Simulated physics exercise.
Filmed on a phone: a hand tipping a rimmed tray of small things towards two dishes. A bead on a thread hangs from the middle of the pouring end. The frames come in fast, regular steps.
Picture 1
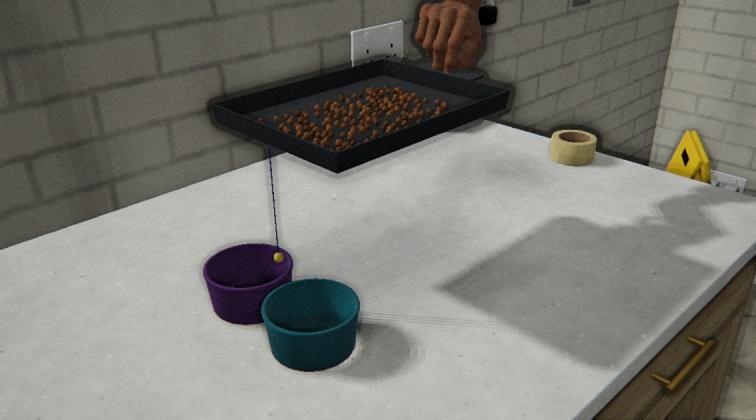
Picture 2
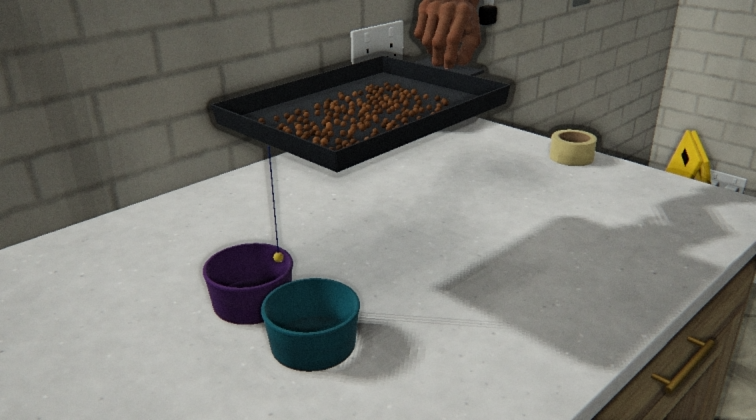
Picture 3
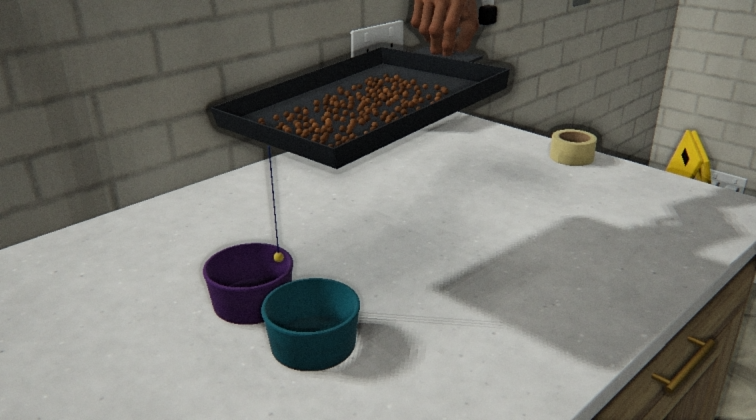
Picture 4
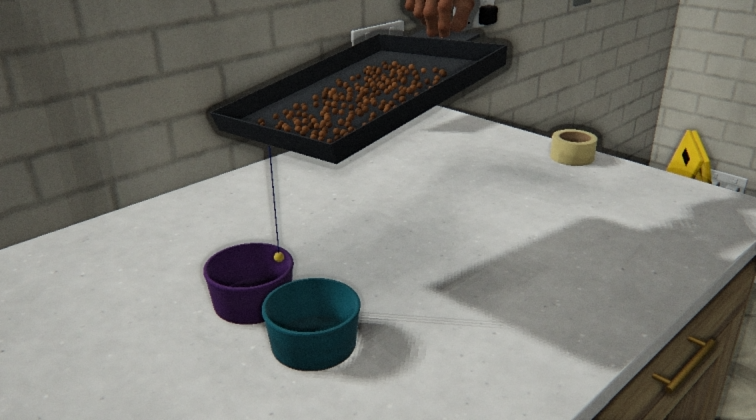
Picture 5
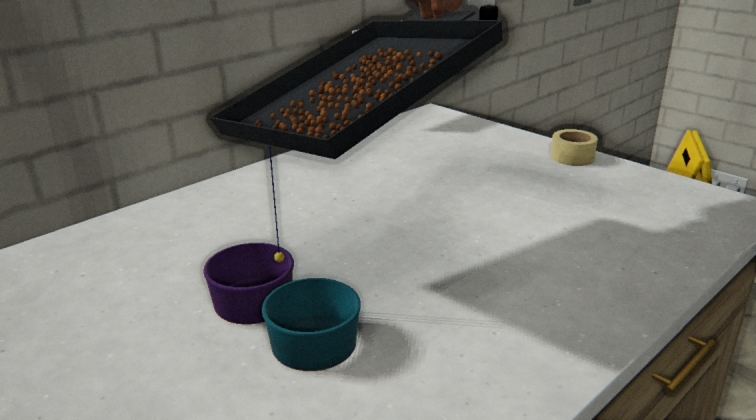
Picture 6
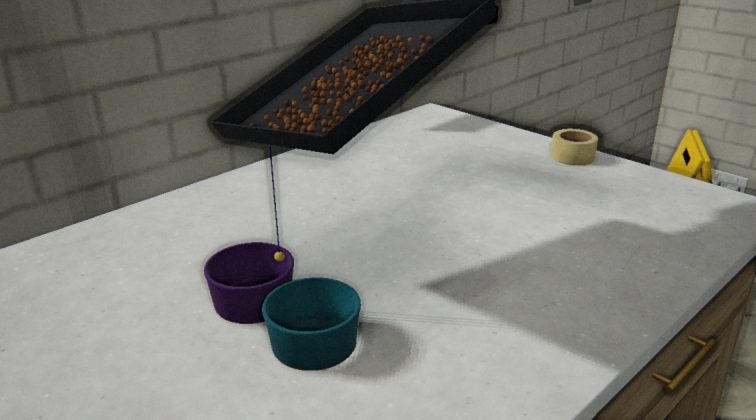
A hand raises the far end of a dark tray of small brown balls above two bowls.
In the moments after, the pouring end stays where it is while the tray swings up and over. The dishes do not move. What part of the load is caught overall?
Together they catch under half.
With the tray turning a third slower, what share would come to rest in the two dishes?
It comes to 30 per cent or so.
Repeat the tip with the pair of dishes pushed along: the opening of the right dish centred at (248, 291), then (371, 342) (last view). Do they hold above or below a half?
The first try: The smaller part. The second: Not half.
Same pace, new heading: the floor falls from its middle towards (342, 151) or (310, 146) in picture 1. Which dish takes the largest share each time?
In turn: The right one; the right-hand dish.
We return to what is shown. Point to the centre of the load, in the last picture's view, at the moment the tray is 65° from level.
Roughly at (246, 134).
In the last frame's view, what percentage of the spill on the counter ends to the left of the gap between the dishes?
Near 90 %.
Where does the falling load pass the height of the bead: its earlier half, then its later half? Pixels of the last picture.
Early half (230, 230), late half (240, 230).
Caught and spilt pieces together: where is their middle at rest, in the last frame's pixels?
Roughly at (214, 274).
Shortly afterwards, tray tipped steeply; the bulk on the tray; a little in the air.
Next, tray tipped past a quarter turn; near two thirds on the tray; only a few in the left dish; near a quarter outside both; a little in the air.
Some moments later, tray tipped past a quarter turn; near a quarter in the left dish; the bulk outside both.
In the end, tray tipped past a quarter turn; none at all in the right dish; near a quarter in the left dish; the bulk outside both.
